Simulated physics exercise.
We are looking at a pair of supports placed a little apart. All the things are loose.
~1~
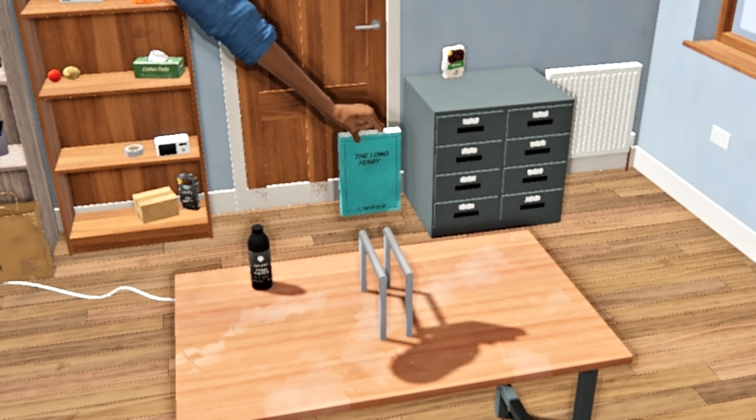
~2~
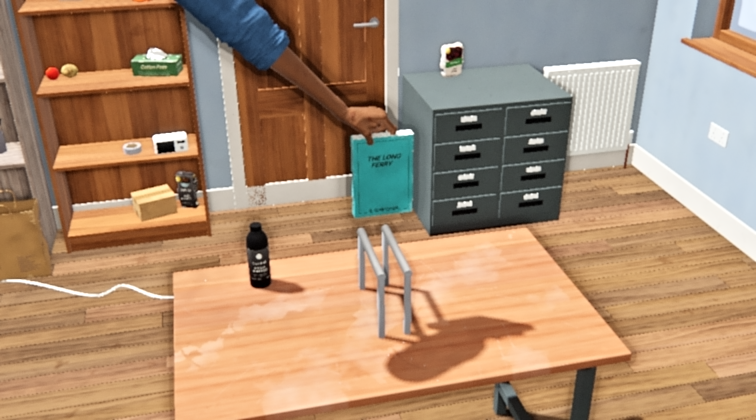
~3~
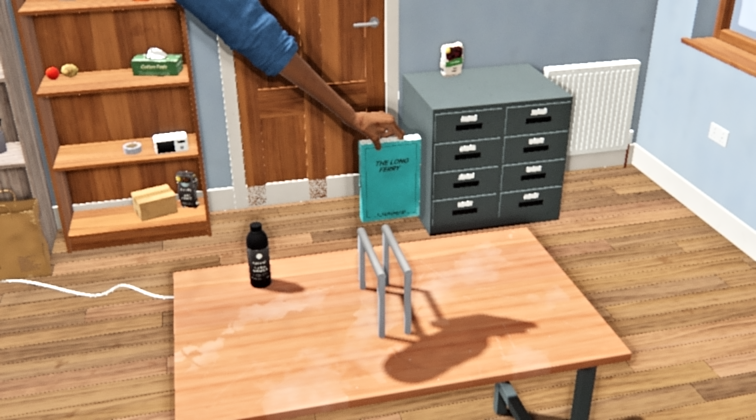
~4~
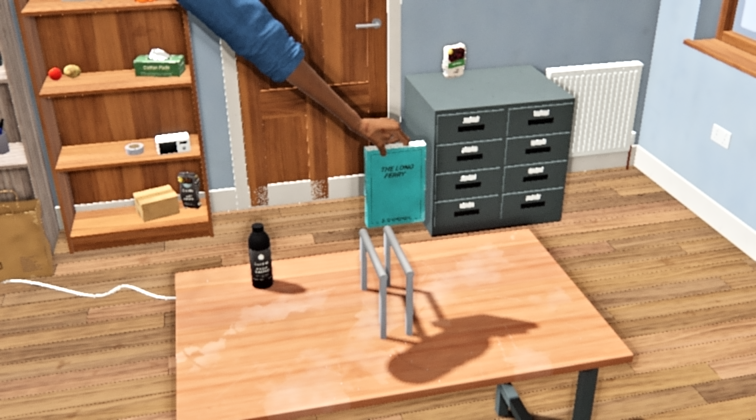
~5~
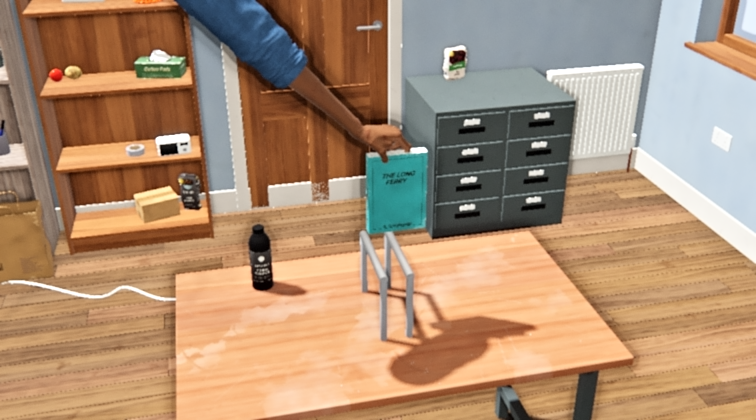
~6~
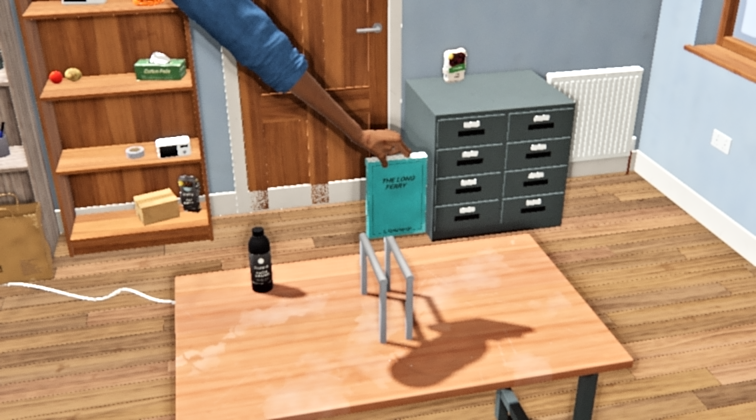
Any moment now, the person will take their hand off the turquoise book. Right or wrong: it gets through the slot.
Wrong.
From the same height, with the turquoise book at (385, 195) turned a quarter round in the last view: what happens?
It falls clear through.
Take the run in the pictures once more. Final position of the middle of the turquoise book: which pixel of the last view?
Looks like it settles somewhere around (396, 216).
Then, 0.20 s past the last view, turquoise book displaced a little near (396, 212).
Then, 0.30 s past the last view, turquoise book displaced a little near (396, 216).
Finally, moved from the start, turquoise book; black bottle still in place. Final places as the last picture's camera would see them, turquoise book near (396, 216). The book stays on top.
